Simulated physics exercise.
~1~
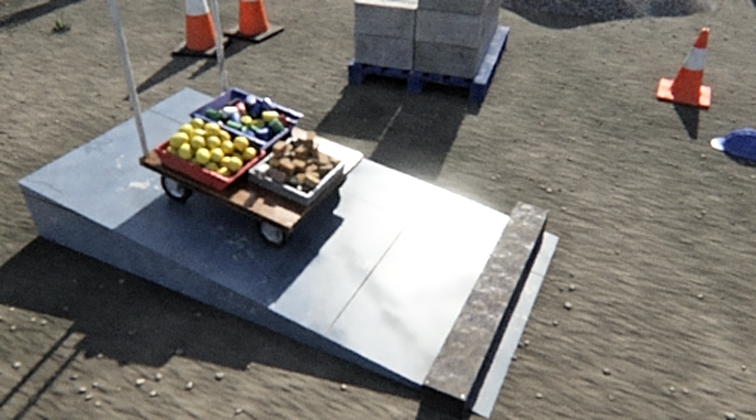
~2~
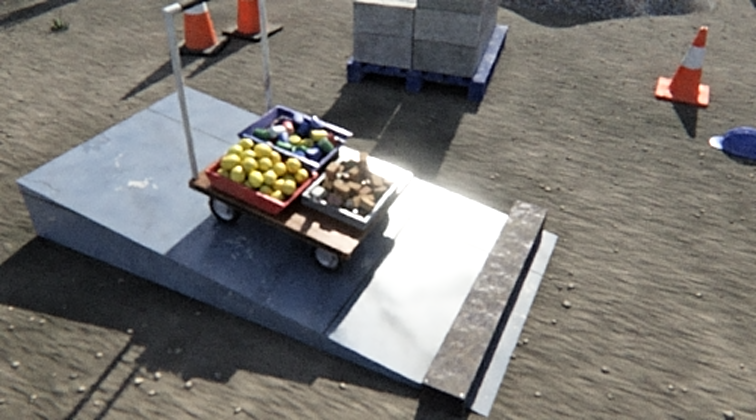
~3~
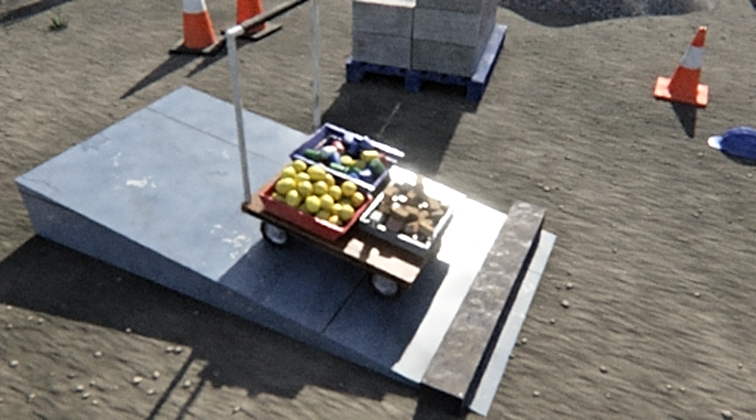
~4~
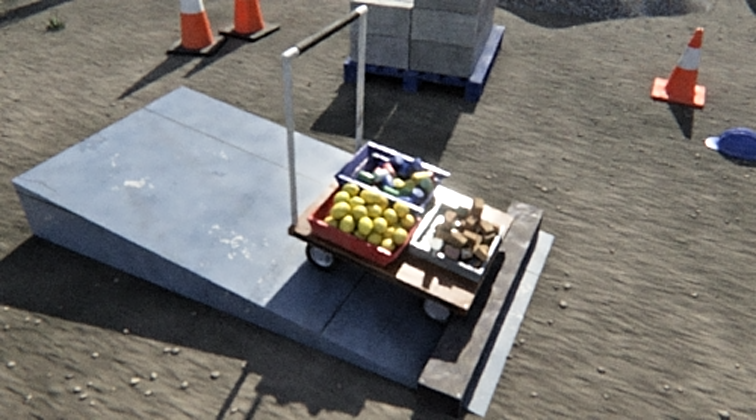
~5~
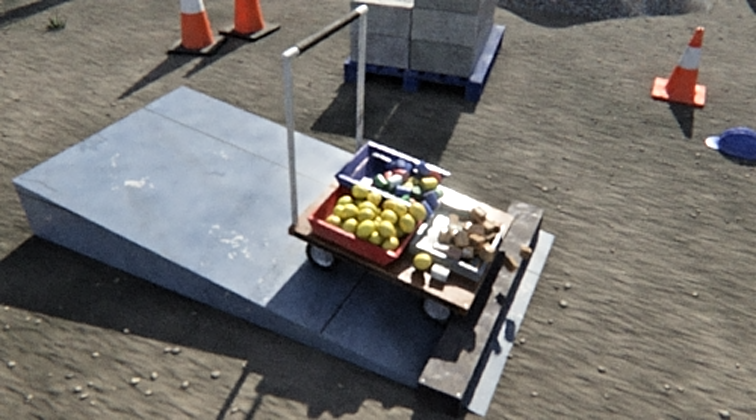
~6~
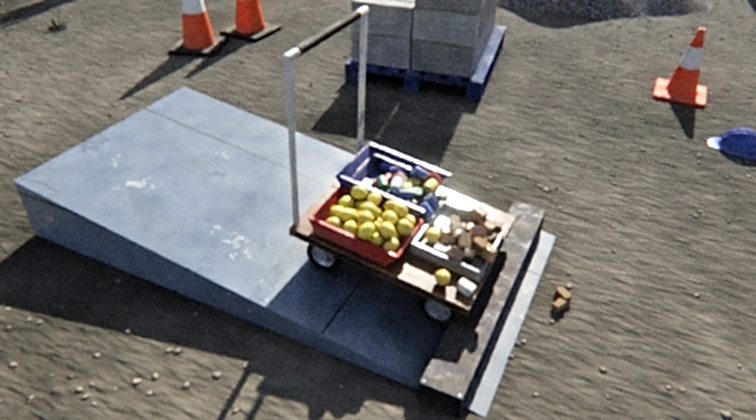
We see a trolley carrying a red box of lemons, a blue box of colourful jars and a grey box of small brown parcels roll rightward down a ramp and stop at the kerb, where the loads jolt forward, a lemon lands on the deck and a few parcels spill, some onto the ground.
